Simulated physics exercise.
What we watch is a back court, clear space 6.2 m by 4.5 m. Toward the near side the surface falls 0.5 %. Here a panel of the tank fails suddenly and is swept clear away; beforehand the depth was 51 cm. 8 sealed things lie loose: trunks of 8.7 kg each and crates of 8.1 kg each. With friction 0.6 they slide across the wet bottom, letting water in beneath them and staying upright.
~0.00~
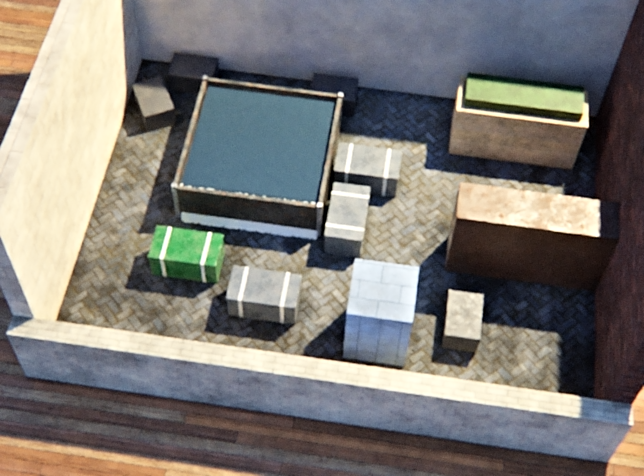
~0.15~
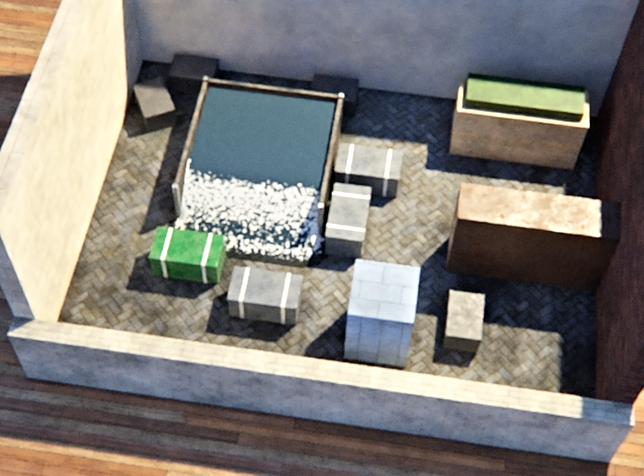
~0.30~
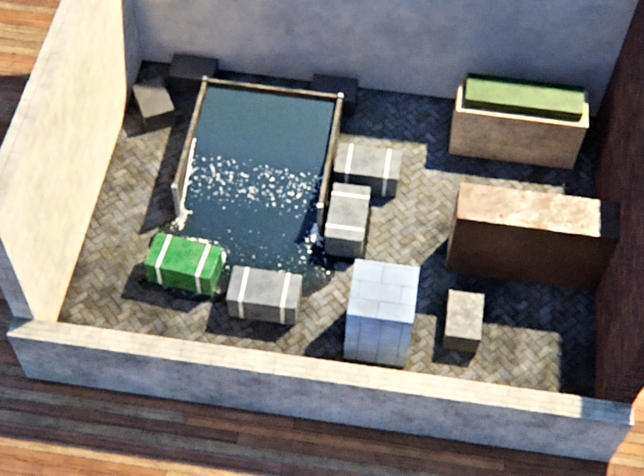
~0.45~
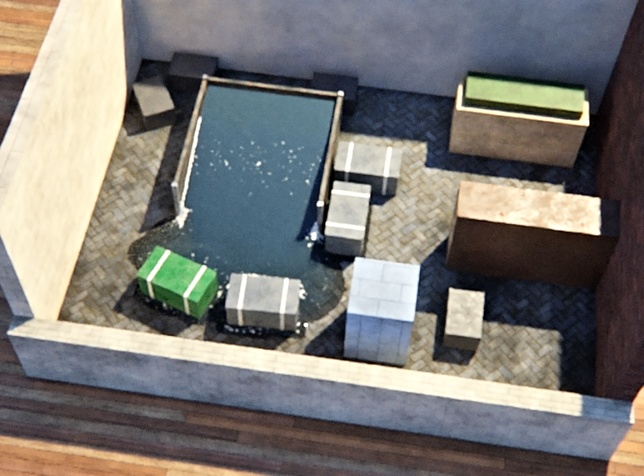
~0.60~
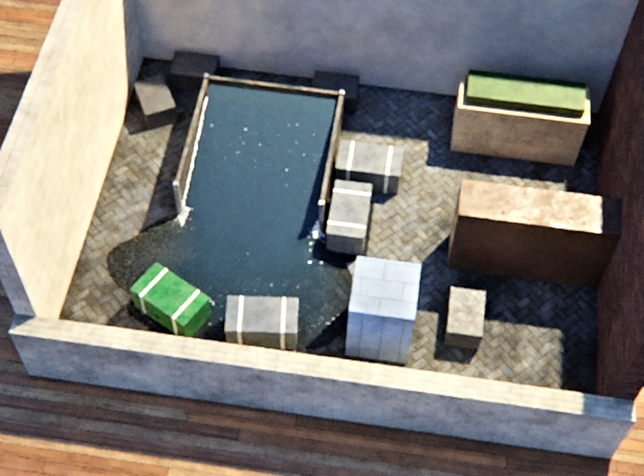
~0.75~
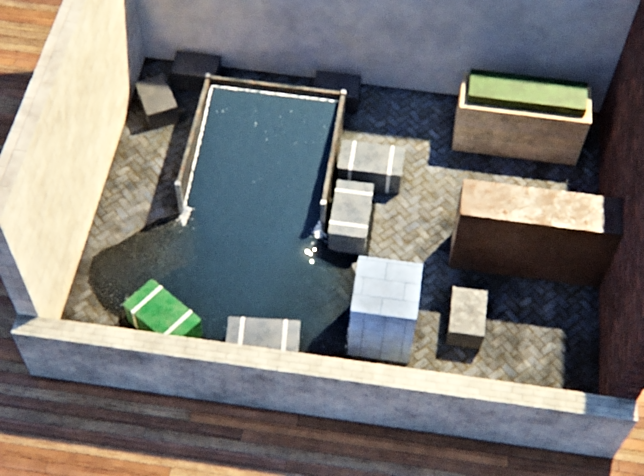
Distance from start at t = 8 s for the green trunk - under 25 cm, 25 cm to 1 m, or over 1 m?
It will be left a long way off.
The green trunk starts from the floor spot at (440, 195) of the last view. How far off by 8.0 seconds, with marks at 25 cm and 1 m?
It moves a short way.
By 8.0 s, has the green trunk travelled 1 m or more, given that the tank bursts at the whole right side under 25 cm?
Under that change, the green trunk keeps its spot.
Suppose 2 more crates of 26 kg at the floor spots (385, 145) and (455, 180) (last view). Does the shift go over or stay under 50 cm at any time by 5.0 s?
So that's behind the line and then behind the line.
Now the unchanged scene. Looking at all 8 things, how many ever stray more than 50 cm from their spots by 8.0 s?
Result: 7.
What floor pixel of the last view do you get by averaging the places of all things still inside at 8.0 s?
Near (371, 191).
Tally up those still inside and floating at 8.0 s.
Tally: 8 of them.
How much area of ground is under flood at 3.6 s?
At that time the wet patch spans about 17 m2.
After 1.6 s the green trunk is near (89, 306), 1.4 m from its start, afloat; 2 afloat.
After 3.6 s the green trunk is near (144, 185), 1.0 m from its start, afloat; 2 afloat.
After 5.6 s the green trunk is near (151, 92), 2.3 m from its start, afloat; 6 afloat.
After 8.0 s the green trunk is near (152, 108), 2.1 m from its start, afloat; 8 afloat.
